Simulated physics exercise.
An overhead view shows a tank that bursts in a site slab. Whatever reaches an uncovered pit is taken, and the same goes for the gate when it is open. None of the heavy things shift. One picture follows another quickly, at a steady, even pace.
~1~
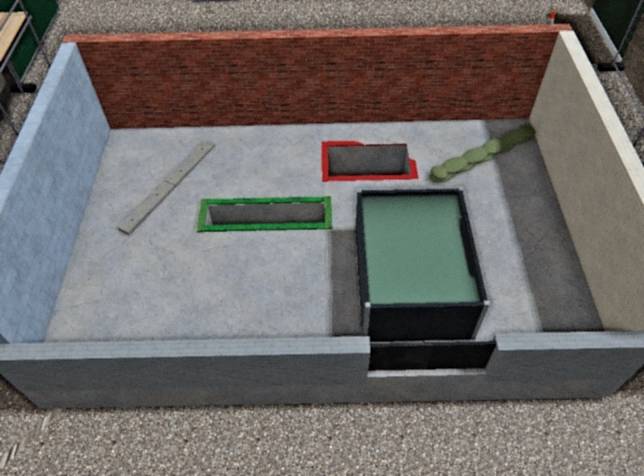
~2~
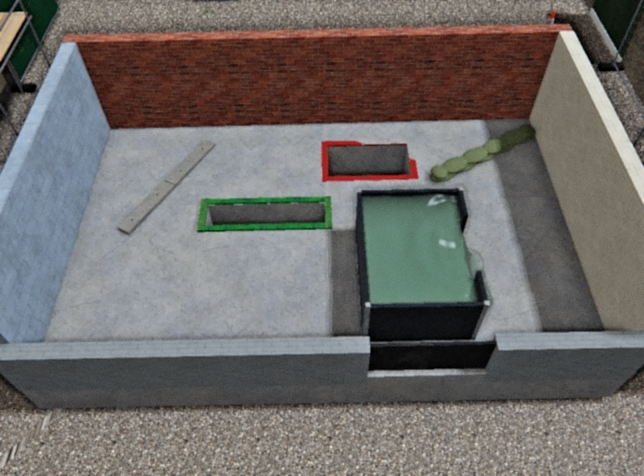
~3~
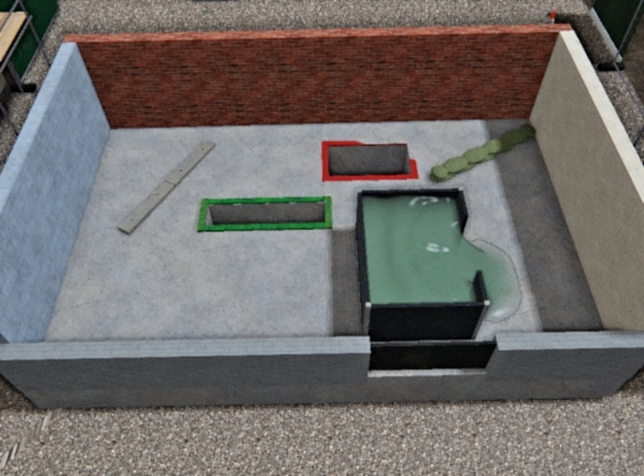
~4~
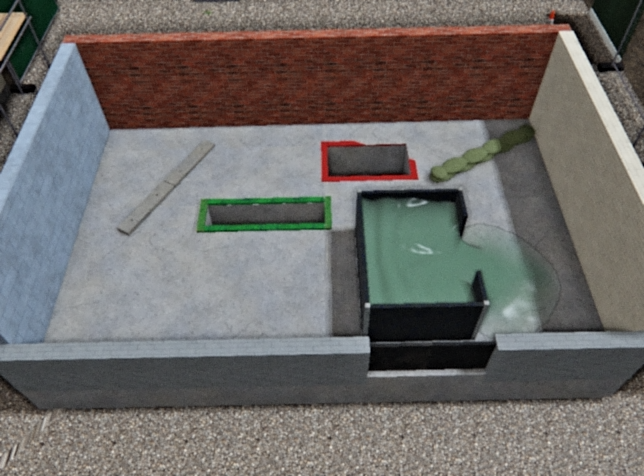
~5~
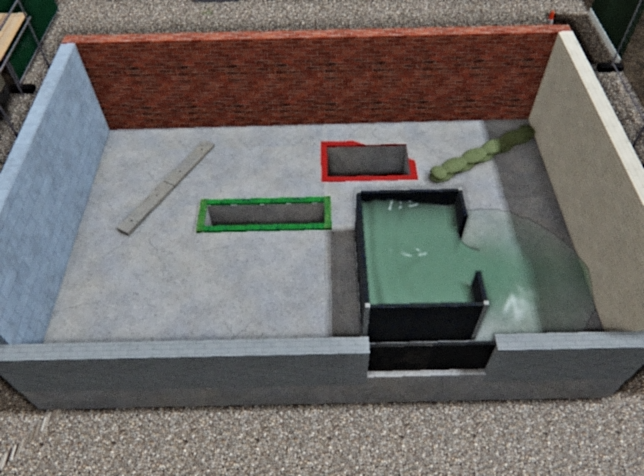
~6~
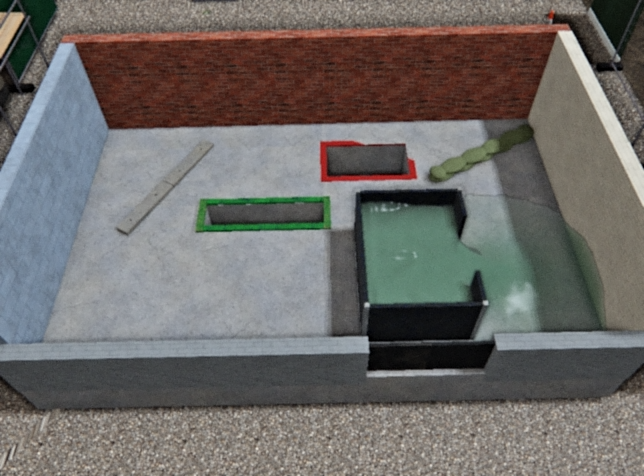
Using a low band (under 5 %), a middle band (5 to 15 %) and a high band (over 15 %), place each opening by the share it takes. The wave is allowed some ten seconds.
The gate is in the low band; the green pit is in the middle band; the red pit is in the middle band.
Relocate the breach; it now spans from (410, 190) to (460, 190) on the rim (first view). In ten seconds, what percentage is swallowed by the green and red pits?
Green 0 %, red 50 %.
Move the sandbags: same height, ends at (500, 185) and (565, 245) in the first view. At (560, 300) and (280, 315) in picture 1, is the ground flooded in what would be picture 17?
Taking them in order, I'd say swamped and then not reached.
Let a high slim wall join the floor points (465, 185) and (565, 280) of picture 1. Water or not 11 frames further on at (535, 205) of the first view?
As far as I can tell, it ends up soaked.
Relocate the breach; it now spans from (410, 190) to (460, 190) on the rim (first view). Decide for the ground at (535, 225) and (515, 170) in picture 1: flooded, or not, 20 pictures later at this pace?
Submerged, submerged.
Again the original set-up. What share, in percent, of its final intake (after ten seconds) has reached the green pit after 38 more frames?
Working it through, I arrive at 35 %.
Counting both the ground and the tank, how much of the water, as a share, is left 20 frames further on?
Some 100 per cent has not gone.
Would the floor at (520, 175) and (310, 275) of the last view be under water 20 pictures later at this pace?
Readings, in sequence: Waterlogged then unreached.
A moment on, water covers 15 % of the floor; the gate 0 %, the green pit 0 %, the red pit 0 %.
Next, water covers 20 % of the floor; the gate 0 %, the green pit 0 %, the red pit 0 %.
Then, water covers 40 % of the floor; the gate 0 %, the green pit 0 %, the red pit 0 %.
Later, water covers 75 % of the floor; the gate 0 %, the green pit 3 %, the red pit 4 %.
In the end, water covers 80 % of the floor; the gate 0 %, the green pit 8 %, the red pit 9 %.
